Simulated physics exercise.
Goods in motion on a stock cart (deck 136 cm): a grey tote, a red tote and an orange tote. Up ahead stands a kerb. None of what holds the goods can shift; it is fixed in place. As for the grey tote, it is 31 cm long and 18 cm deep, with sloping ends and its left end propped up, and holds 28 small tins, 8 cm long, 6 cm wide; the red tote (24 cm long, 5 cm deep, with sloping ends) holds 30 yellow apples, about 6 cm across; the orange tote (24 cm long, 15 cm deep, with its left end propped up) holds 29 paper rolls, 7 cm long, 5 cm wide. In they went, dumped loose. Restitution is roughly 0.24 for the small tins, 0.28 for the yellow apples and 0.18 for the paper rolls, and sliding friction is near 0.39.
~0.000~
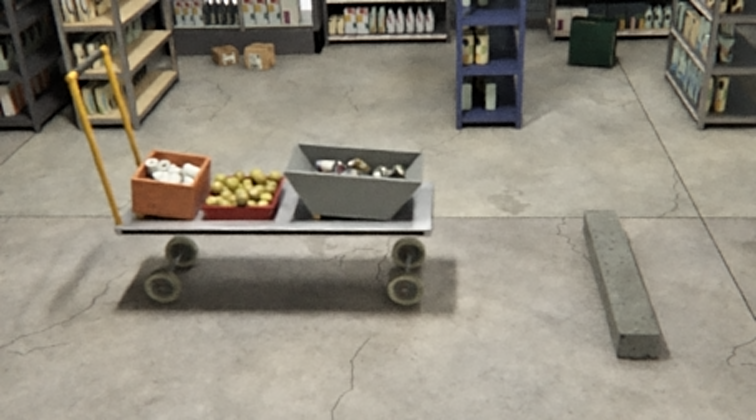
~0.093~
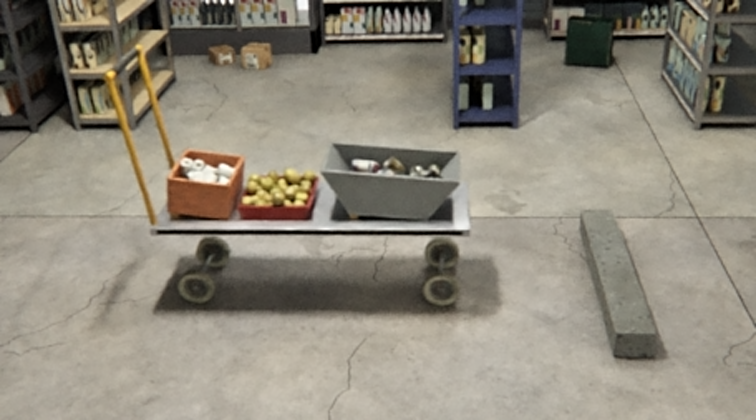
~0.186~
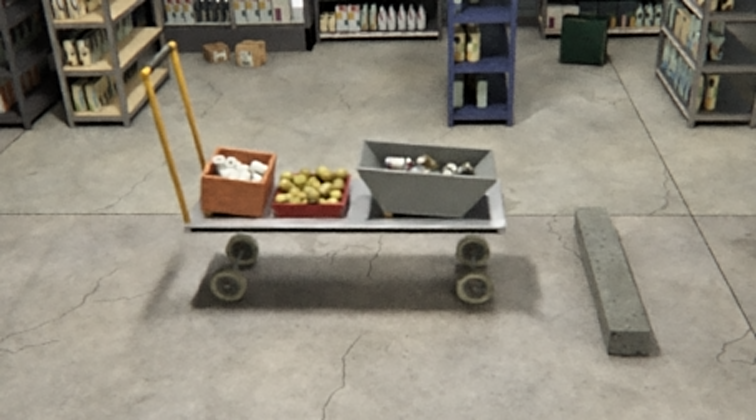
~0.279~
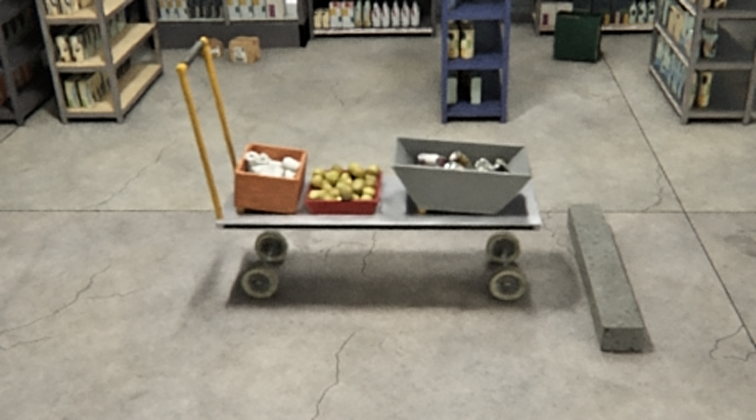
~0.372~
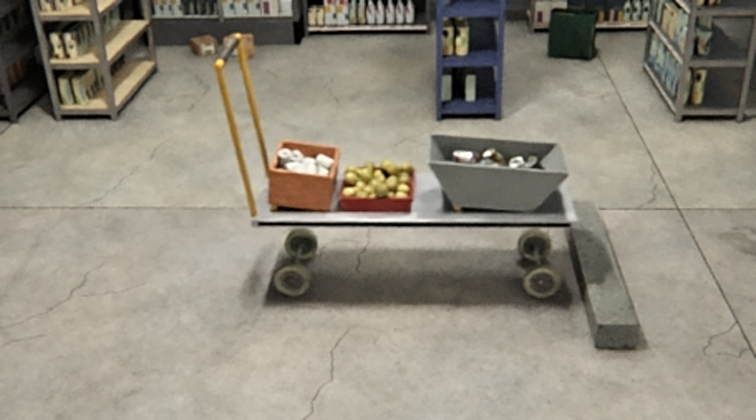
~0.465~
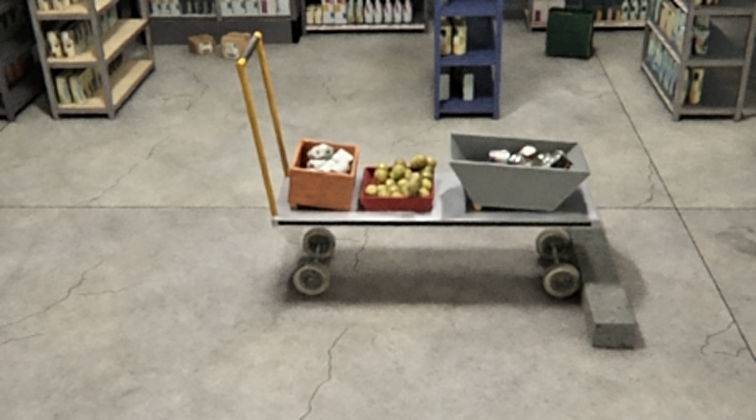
A flat stock cart with a yellow handle rolls steadily rightward across a cracked grey concrete floor in a shop or storeroom, seen from its side and slightly above, with stocked shelves behind. On its deck sit an orange tote of white rolls at left, a red tote of yellowish fruit, and a larger grey tote of small tins. The camera pans slightly right as the cart's front wheels come up to a grey kerb.
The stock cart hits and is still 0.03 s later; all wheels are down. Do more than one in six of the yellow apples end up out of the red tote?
I bet the spilled fraction overshoots a sixth.
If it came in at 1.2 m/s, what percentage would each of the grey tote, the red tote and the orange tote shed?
Grey tote 0 %, red tote 10 %, orange tote 0 %.
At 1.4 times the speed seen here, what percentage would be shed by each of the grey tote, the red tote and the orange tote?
Then the grey tote sheds 10 per cent, the red tote 40 per cent, and the orange tote 10 per cent.
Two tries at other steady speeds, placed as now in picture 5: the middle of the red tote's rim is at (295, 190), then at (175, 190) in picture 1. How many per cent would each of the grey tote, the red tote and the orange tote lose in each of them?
Try by try, the grey tote would lose 0 then 10 per cent, the red tote 10 then 40 per cent, and the orange tote 0 then 20 per cent.
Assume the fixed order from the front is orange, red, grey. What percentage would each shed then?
In that arrangement the grey tote sheds 0 per cent of its load, the red tote 30 per cent, and the orange tote 0 per cent.
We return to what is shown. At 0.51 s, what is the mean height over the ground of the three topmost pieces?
Close to 60 cm, on average.
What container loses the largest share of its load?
That would be the red tote.
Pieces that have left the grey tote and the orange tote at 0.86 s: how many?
About: Grey tote 0, orange tote 1.
After 0.51 s, grey tote 28 in, 0 out, red tote 29 in, 1 out and orange tote 29 in, 0 out.
After 0.63 s, grey tote 28 in, 0 out, red tote 24 in, 6 out and orange tote 29 in, 0 out.
After 0.86 s, grey tote 28 in, 0 out, red tote 21 in, 9 out and orange tote 28 in, 1 out.
Final count (at 1.36 s), grey tote 28 in, 0 out, red tote 21 in, 9 out and orange tote 28 in, 1 out. Asked share, 9 of 30, 30 per cent.
